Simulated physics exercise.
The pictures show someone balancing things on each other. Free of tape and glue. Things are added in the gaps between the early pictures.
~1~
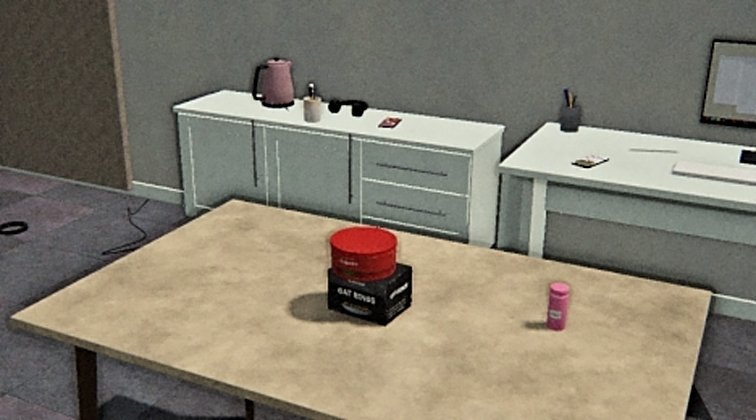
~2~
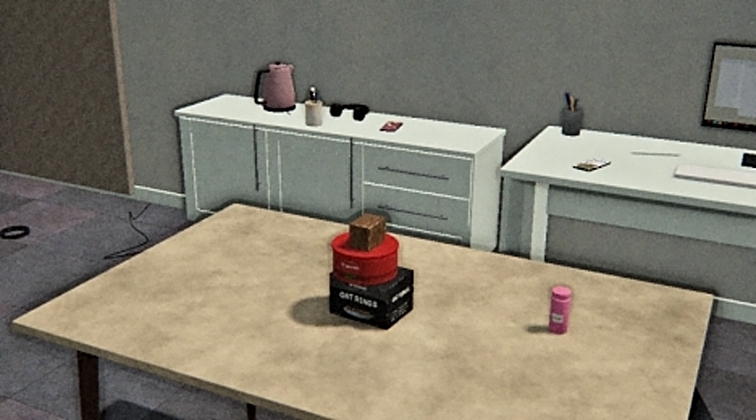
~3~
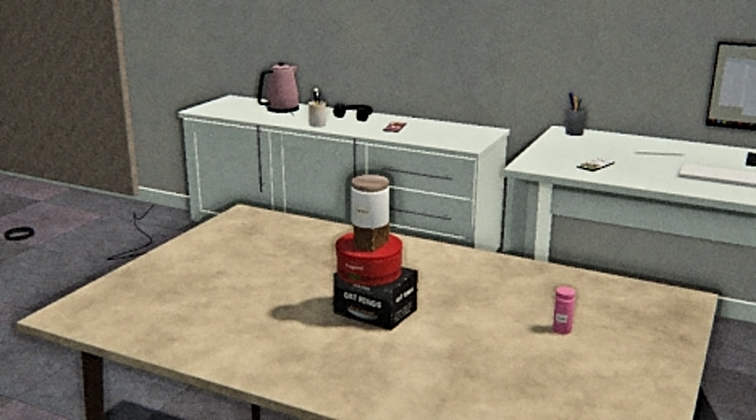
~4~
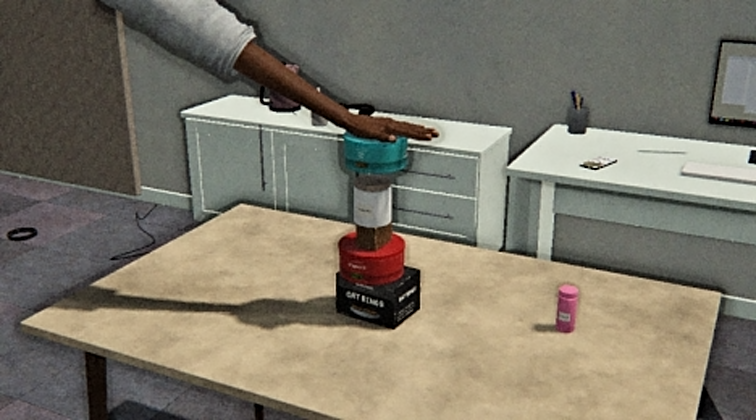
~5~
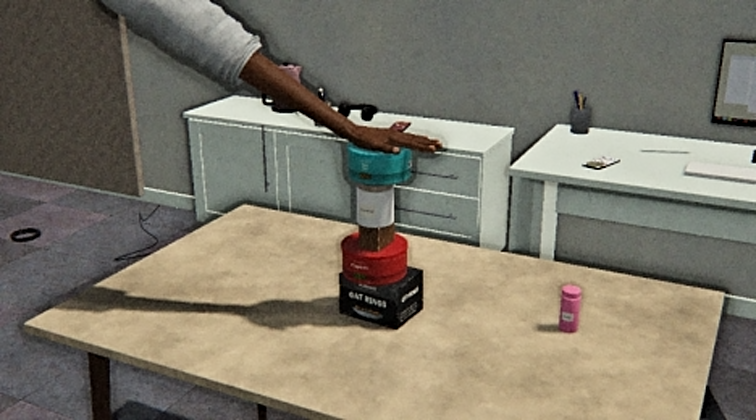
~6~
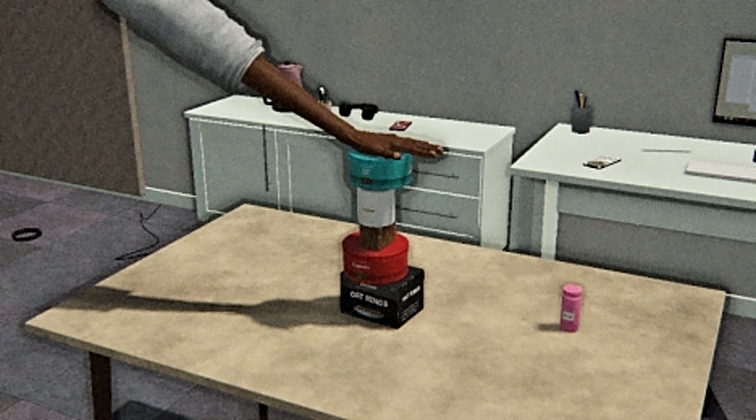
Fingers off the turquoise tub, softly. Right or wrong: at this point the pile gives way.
Wrong, it holds.
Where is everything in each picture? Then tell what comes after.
In the first frame, the last thing is not in view yet; pink shaker (558, 307).
In the second frame, the last thing is not in view yet.
In the third frame, the last thing is not in view yet; red tub (369, 258).
The fourth frame shows on its way; turquoise tub (376, 149); brown block (374, 232).
The fifth frame shows on its way; turquoise tub (380, 160); black box (381, 292).
The sixth frame shows set down, still held; turquoise tub (381, 166); pink shaker (571, 309).
Then, 0.30 s after the last picture, nothing has stirred.
Then, 1.20 s after the last picture, turquoise tub resting near (381, 166).
At rest, all 6 in place. Seen from the same camera at the end, turquoise tub near (382, 166). The pile keeps its balance.
